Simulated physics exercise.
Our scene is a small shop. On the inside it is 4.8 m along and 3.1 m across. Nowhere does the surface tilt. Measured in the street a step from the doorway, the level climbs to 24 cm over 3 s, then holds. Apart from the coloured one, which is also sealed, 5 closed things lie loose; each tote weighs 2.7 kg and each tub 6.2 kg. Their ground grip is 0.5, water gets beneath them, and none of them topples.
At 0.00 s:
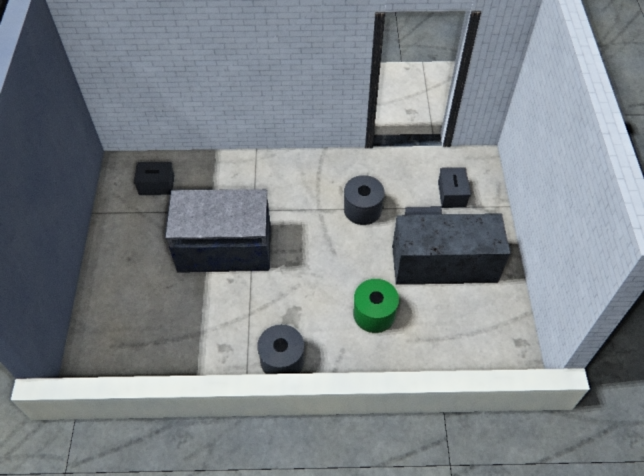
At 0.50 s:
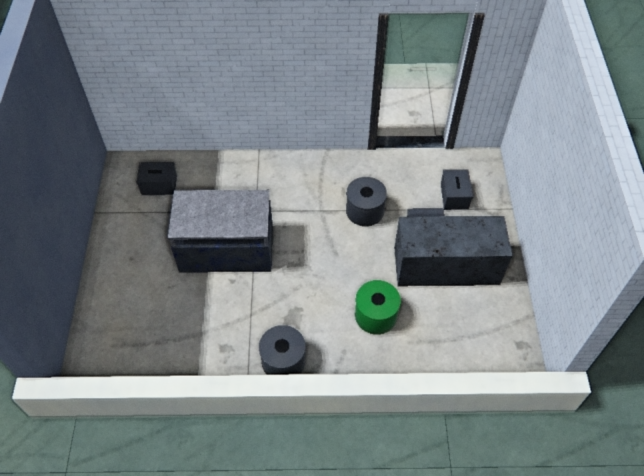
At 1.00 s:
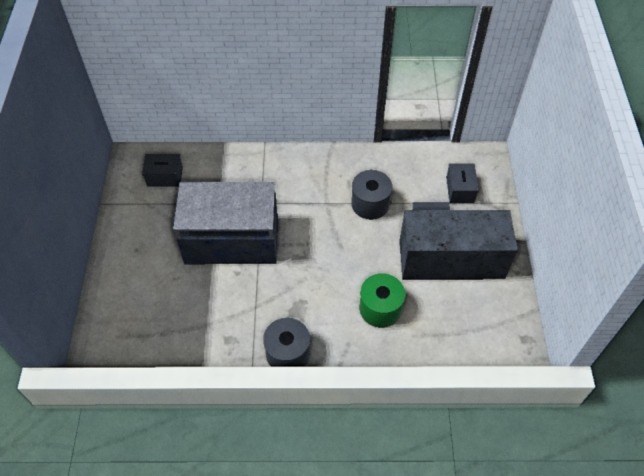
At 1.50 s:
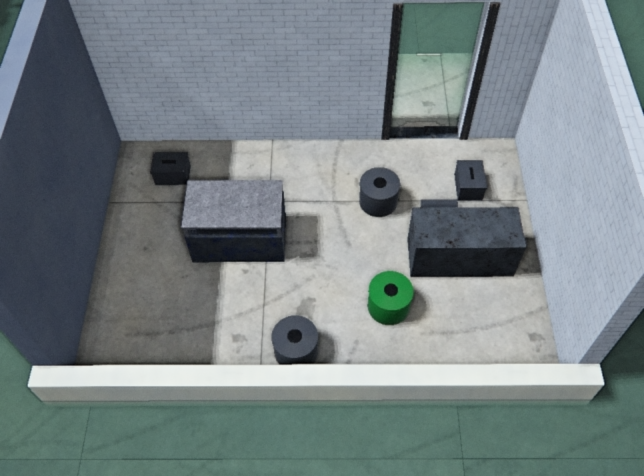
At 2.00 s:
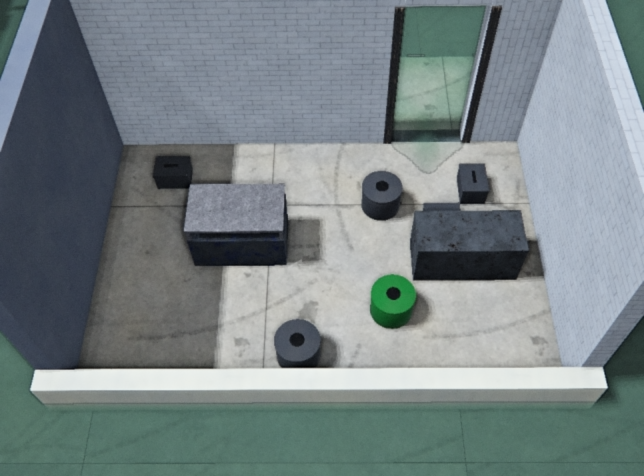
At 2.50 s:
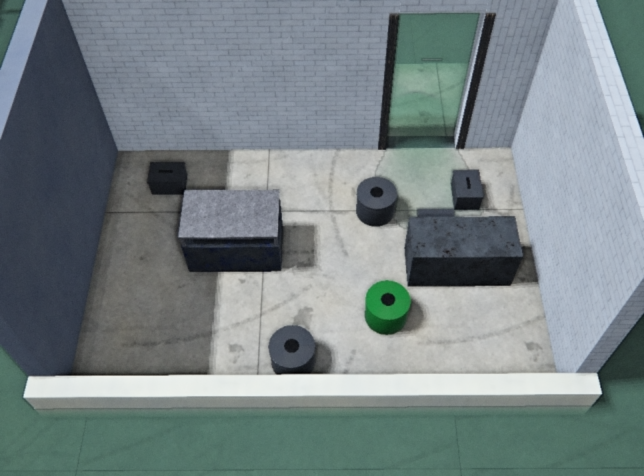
Greenish water covering the ground outside a small walled room, then spreading in through the doorway while green tub and dark blocks stay put.
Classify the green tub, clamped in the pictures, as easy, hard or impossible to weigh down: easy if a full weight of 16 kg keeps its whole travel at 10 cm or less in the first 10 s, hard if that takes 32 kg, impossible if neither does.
Easy.
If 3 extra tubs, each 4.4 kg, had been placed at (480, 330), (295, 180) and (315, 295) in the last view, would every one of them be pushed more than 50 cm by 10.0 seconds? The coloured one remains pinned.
Order as asked: Stays within / stays within / goes beyond.
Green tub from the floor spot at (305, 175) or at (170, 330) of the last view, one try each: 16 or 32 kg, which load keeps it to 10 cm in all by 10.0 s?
For the first spot the lighter suffices, for the second the lighter suffices.
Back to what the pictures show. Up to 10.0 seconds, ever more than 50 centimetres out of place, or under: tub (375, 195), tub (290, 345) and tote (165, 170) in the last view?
First above the mark, second above the mark, third below the mark.
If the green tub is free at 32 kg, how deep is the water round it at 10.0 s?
Close to 8 cm deep.
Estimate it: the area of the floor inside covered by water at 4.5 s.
My estimate is roughly 7.0 m2.
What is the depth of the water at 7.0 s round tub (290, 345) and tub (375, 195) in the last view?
First roughly 8 cm, second roughly 8 cm.
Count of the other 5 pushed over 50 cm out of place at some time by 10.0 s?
The number is 4.
After 3.5 s the green tub would be 0 cm from its start with 16 kg and 0 cm from its start with 32 kg; 1 cm of water round it then.
After 4.5 s the green tub would be 0 cm from its start with 16 kg and 0 cm from its start with 32 kg; 3 cm of water round it then.
After 7.0 s the green tub would be 0 cm from its start with 16 kg and 0 cm from its start with 32 kg; 5 cm of water round it then.
After 10.0 s the green tub would be 0 cm from its start with 16 kg and 0 cm from its start with 32 kg; 8 cm of water round it then.
